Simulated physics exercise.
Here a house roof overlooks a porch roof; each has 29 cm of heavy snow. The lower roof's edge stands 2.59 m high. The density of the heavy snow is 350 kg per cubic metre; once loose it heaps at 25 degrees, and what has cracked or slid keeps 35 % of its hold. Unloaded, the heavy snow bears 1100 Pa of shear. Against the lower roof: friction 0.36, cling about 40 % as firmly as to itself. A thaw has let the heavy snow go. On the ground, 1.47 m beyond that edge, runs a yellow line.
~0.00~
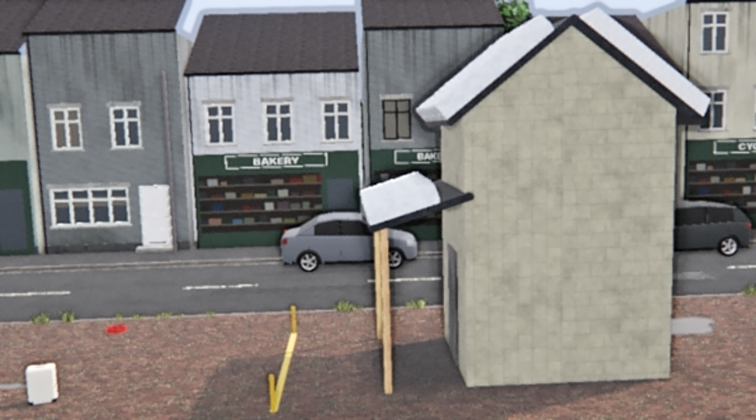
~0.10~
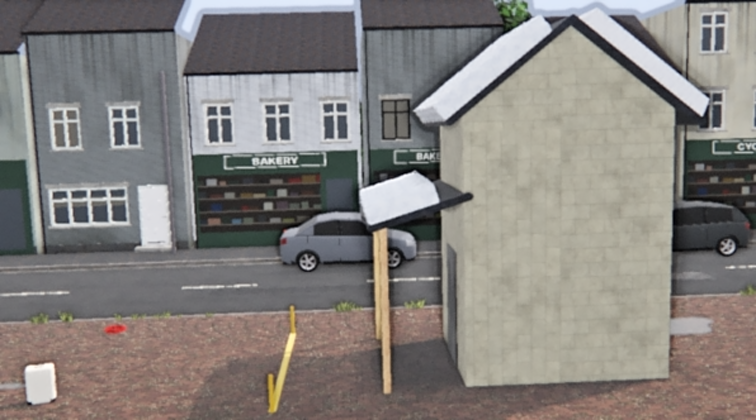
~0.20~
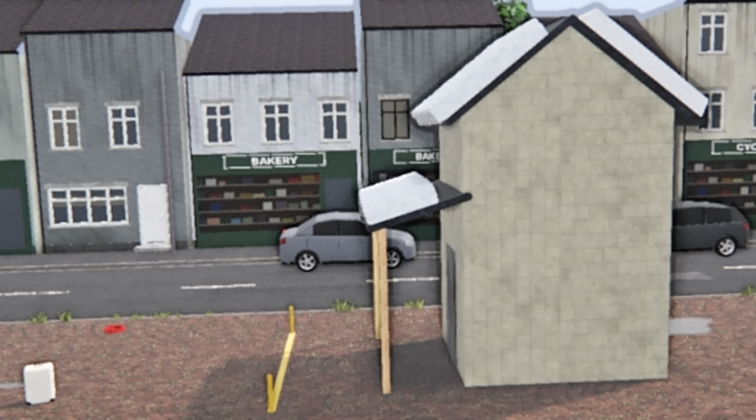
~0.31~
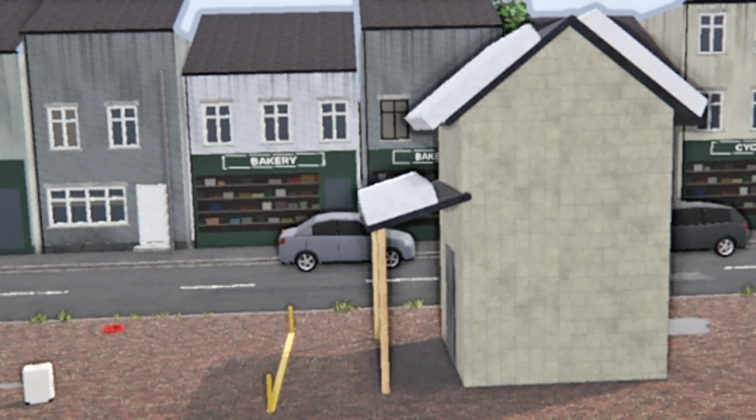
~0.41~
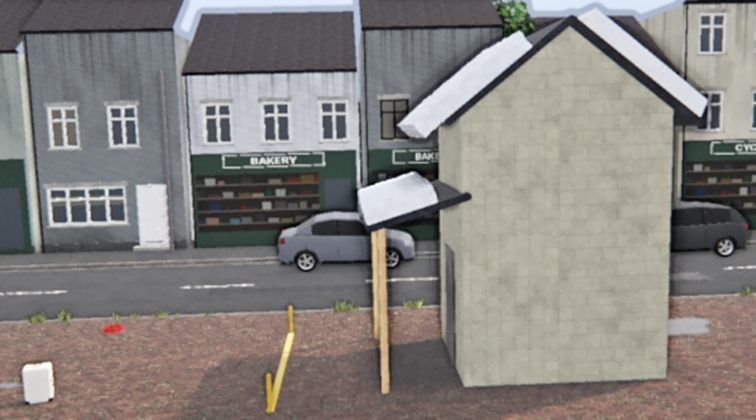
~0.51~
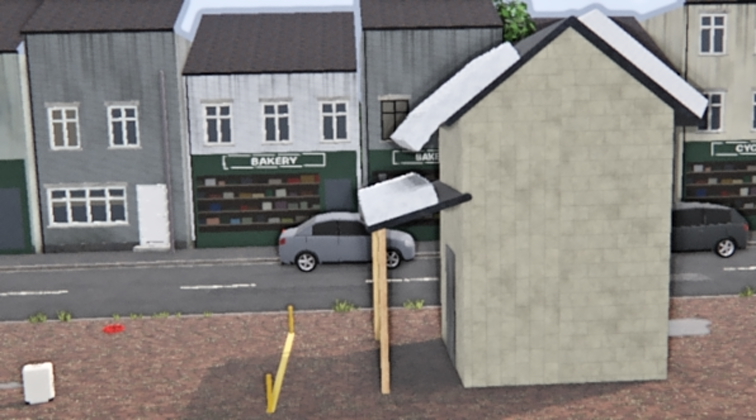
The video shows a pale block house with snow on its roof and a lower porch roof, opposite a street of shops and parked cars, as the left slab of upper snow slides gradually down and left past the roof's edge.
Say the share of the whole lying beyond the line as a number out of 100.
The share of the whole lying beyond the line is near 49 %.
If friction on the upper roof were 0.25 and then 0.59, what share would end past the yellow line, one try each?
In that order: 45 %, 6 %.
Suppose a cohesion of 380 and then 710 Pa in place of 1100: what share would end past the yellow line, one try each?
In that order: 50 %, 50 %.
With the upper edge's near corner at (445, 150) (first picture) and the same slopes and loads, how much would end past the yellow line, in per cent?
In that case some 35 per cent.
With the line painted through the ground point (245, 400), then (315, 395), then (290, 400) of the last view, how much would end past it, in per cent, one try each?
In turn about 40 %, 70 %, 60 %.
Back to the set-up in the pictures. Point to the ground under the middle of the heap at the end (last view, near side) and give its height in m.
Near (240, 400), some 0.3 m high.
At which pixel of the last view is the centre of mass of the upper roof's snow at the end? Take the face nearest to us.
Around (234, 385).
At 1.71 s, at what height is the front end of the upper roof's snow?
Some 0.0 m.
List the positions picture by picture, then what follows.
Leading edge of the heavy snow at (445, 113), in the first frame.
Leading edge of the heavy snow at (443, 105), its middle shifted 2.2 cm, 1 % of it past the upper edge, in one piece, in the second frame.
Leading edge of the heavy snow at (438, 117), its middle shifted 9.3 cm, 5 % of it past the upper edge, in one piece, in the third frame.
Leading edge of the heavy snow at (431, 112), its middle shifted 21 cm, 11 % of it past the upper edge, in one piece, in the fourth frame.
Leading edge of the heavy snow at (423, 116), its middle shifted 39 cm, 20 % of it past the upper edge, in one piece, in the fifth frame.
Leading edge of the heavy snow at (413, 135), its middle shifted 61 cm, 31 % of it past the upper edge, cracking, in the sixth frame.
After 1.06 s, none is below the lower edge and 0 % is past the line.
After 1.71 s, 74 % is below the lower edge and 35 % is past the line.
After 2.35 s, 74 % is below the lower edge and 49 % is past the line.
After 3.00 s, 74 % is below the lower edge and 49 % is past the line.
After 3.10 s, at the end, 74 % is below the lower edge and 49 % is past the line.
